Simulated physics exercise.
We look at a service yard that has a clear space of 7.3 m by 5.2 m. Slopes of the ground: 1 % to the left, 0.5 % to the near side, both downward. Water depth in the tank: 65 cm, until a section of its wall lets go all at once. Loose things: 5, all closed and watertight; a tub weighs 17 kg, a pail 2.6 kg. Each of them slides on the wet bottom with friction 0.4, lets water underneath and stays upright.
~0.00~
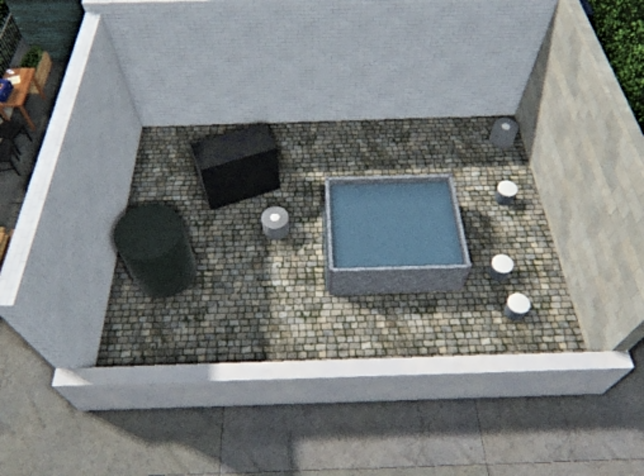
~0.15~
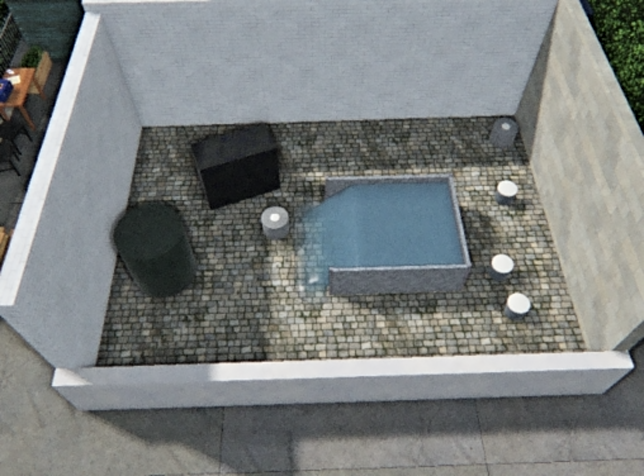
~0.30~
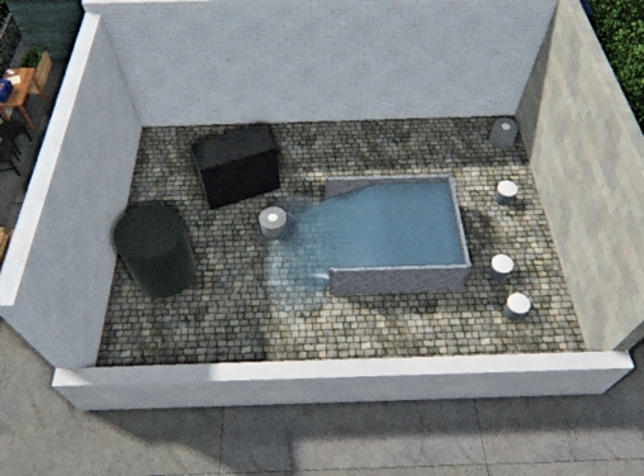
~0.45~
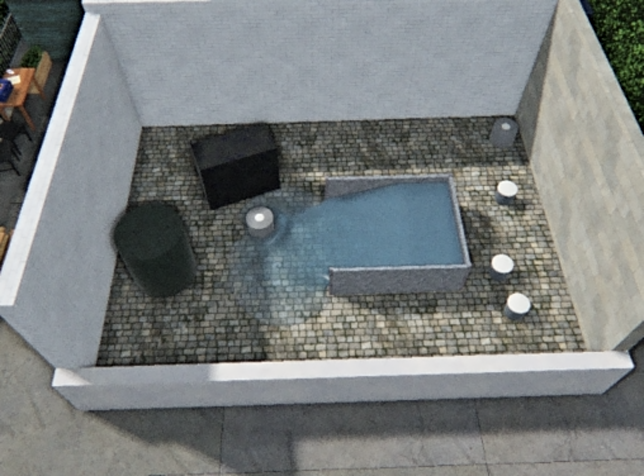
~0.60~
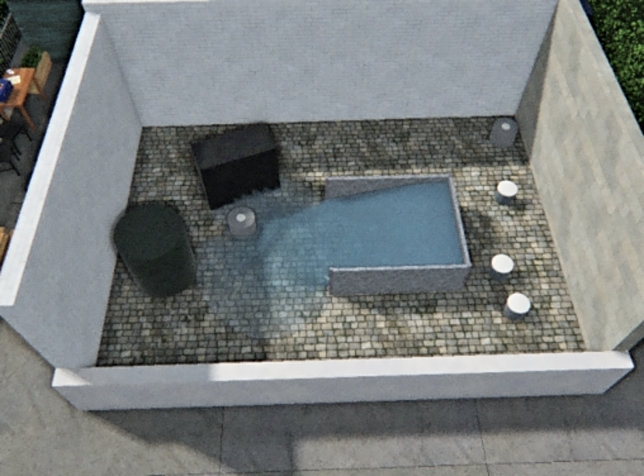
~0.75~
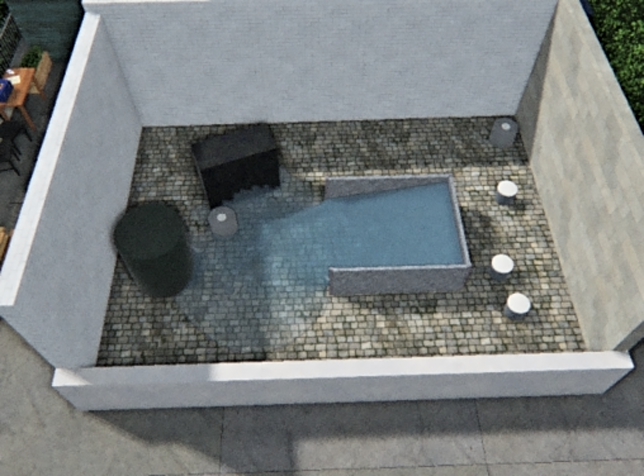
Water pours out through the open left side of a raised rectangular tank in a walled, stone-paved yard, fanning across the ground. It reaches a small round grey tub and pushes it steadily left, past the front of a black box, as the shallow sheet spreads toward a dark green cylinder.
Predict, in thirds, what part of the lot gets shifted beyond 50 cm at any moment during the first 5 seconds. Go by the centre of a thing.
Looks like the portion will come out lower than a third.
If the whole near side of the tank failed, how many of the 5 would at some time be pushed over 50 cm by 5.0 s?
4.
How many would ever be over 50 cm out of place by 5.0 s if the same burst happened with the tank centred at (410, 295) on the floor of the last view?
The count would be 1.
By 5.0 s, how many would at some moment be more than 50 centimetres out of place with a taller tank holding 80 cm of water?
That would make 1 of them.
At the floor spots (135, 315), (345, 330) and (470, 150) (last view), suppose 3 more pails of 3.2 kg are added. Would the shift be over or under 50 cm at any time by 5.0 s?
Taking them one by one: It goes beyond, then it goes beyond, then it stays within.
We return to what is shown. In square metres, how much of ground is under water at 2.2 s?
Somewhere about 17 m2, give or take.
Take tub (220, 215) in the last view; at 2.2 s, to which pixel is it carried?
About pixel (144, 168).
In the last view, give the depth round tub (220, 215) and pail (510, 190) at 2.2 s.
About 20 and 0 cm.
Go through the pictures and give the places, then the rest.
A tub at (275, 217), on the bottom; a pail at (503, 263), on the bottom; water covers 3.4 m2; 0 of 5 have shifted, in the first picture.
A tub at (275, 217) rests on the ground; a pail at (503, 263) rests on the ground; water covers 4.4 m2; 0 of 5 have shifted, in the second picture.
A tub at (273, 218) rests on the ground, 3 cm from its start; a pail at (503, 263) rests on the ground; water covers 5.5 m2; 0 of 5 have shifted, in the third picture.
A tub at (260, 218), on the bottom, 26 cm from its start; a pail at (503, 263) rests on the ground; water covers 6.9 m2; 1 of 5 have shifted, in the fourth picture.
A tub at (241, 218) rests on the ground, 56 cm from its start; a pail at (503, 263) rests on the ground; 8.3 m2 under water; 1 of 5 have shifted, in the fifth picture.
A tub at (222, 217), on the bottom, 88 cm from its start; a pail at (503, 263), on the bottom; water covers 9.5 m2; 1 of 5 have shifted, in the sixth picture.
After 1.1 s 1 of 5 are over 50 cm from their spots; 0 afloat.
After 2.2 s 1 of 5 are over 50 cm from their spots; 1 afloat.
After 3.5 s 1 of 5 are over 50 cm from their spots; 0 afloat.
After 5.0 s 1 of 5 are over 50 cm from their spots, and 1 have been at some point; 0 afloat.
